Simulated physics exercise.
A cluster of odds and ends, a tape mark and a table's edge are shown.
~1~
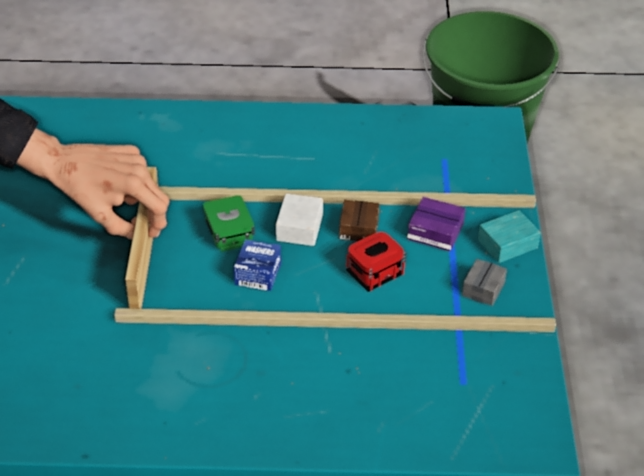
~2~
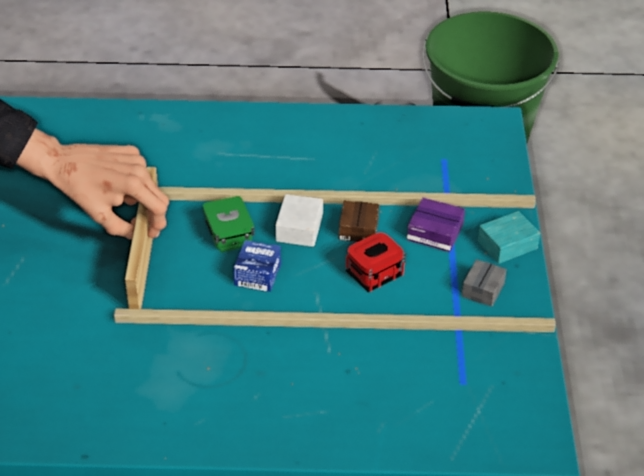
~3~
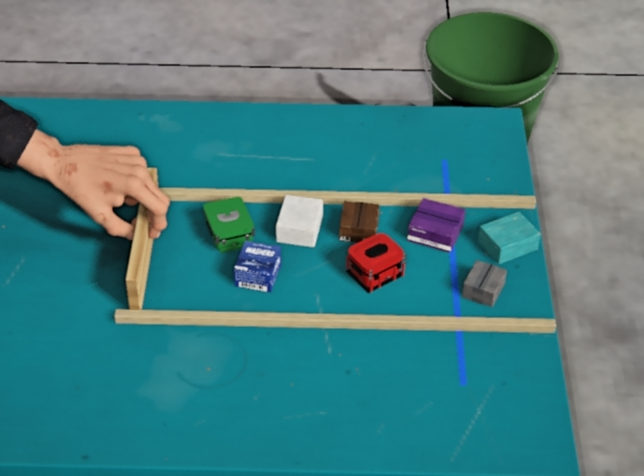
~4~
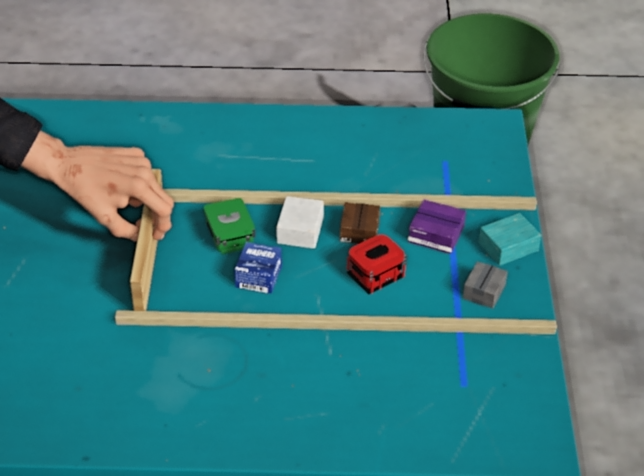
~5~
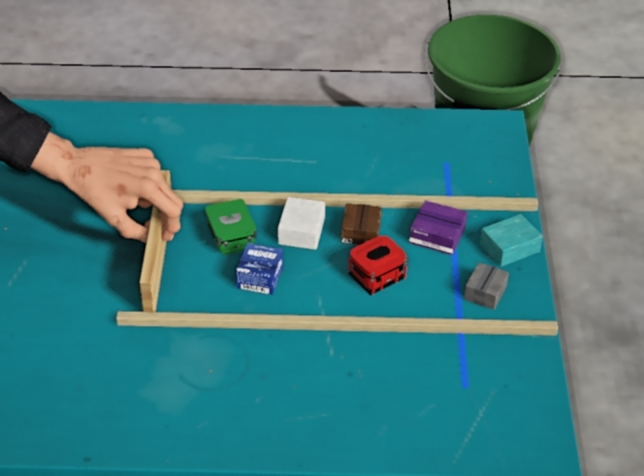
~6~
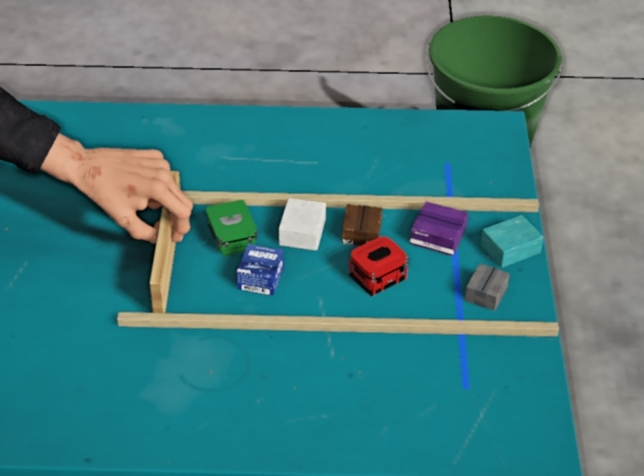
The clip shows a hand holding an upright board between two wooden rails on a teal table, first still, then sliding it slightly right toward a cluster of small coloured objects, which stay in place near a blue tape line.
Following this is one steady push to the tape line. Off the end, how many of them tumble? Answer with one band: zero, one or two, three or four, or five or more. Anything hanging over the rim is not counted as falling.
Three or four.
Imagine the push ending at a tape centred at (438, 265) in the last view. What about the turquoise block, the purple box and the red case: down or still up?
Okay, the turquoise block plunges, the purple box plunges, and the red case sits tight.
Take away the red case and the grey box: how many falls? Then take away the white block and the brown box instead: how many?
The first count is 3 and the second is 1.
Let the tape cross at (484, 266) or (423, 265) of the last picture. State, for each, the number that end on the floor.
4 and 2.
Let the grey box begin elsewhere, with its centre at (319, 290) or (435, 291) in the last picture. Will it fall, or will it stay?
Taking the places in order, it sits tight; it sits tight.
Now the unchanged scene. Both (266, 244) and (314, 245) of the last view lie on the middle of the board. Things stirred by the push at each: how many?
Respectively 4 and 6.
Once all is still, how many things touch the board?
Looks like 2 of them, all told.
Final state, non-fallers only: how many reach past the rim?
I'd say 1 of them.
A little later, none off yet; turquoise block at rest near (512, 241); grey box at rest near (487, 287); purple box at rest near (439, 228).
Next, none off yet; turquoise block moving near (523, 242); grey box at rest near (487, 287); purple box shifted about its own width near (470, 226).
Later still, one off so far; turquoise block dropping near (572, 365); grey box shifted about its own width near (513, 296); purple box shifted well along near (540, 220).
When it is over, the number that fall off is three or four; down, brown box, purple box and turquoise block.
